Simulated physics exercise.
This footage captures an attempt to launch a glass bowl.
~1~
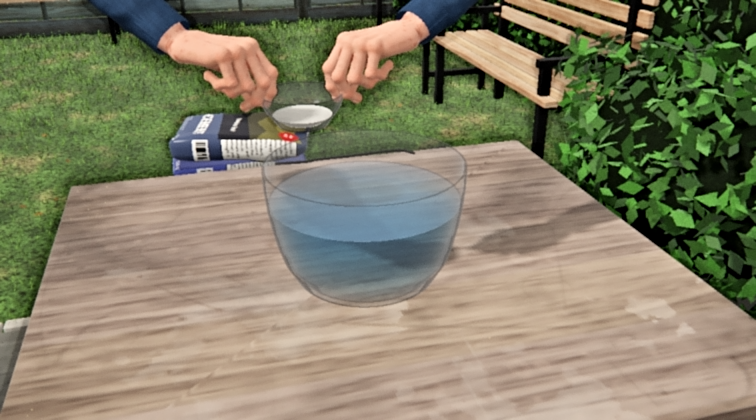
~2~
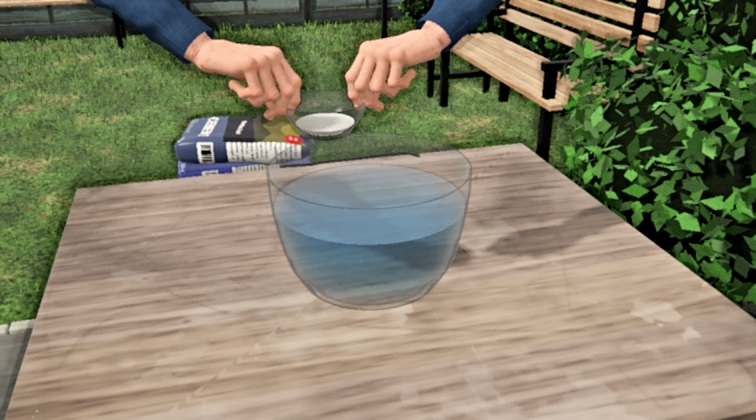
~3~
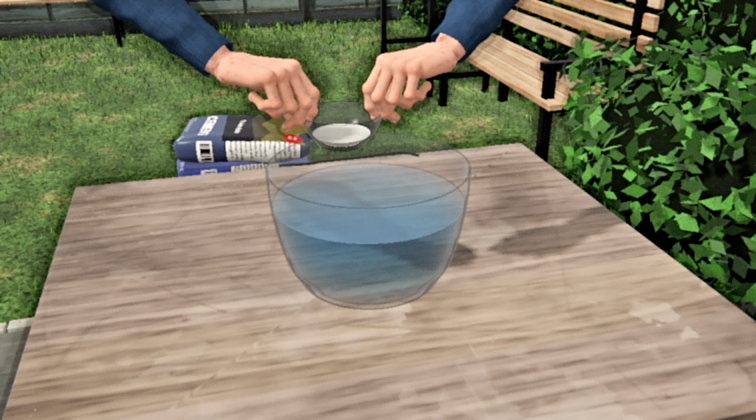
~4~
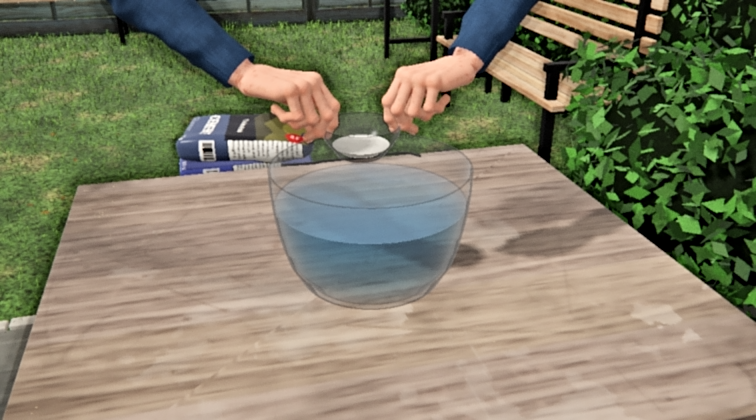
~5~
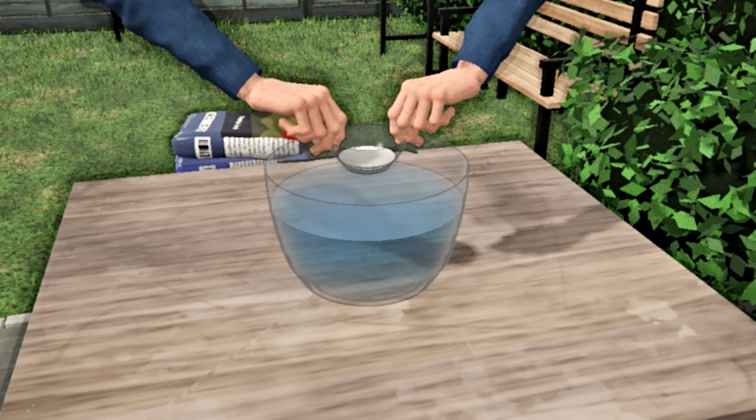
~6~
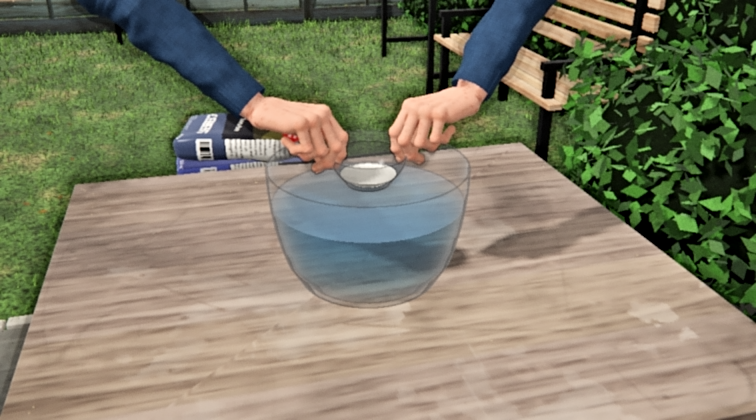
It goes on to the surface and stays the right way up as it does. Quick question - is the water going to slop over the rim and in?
No, stays on top.
Soon after, the bowl dips into the water.
Later, it bobs and steadies.
In the end, the bowl floats with about half of its side showing.
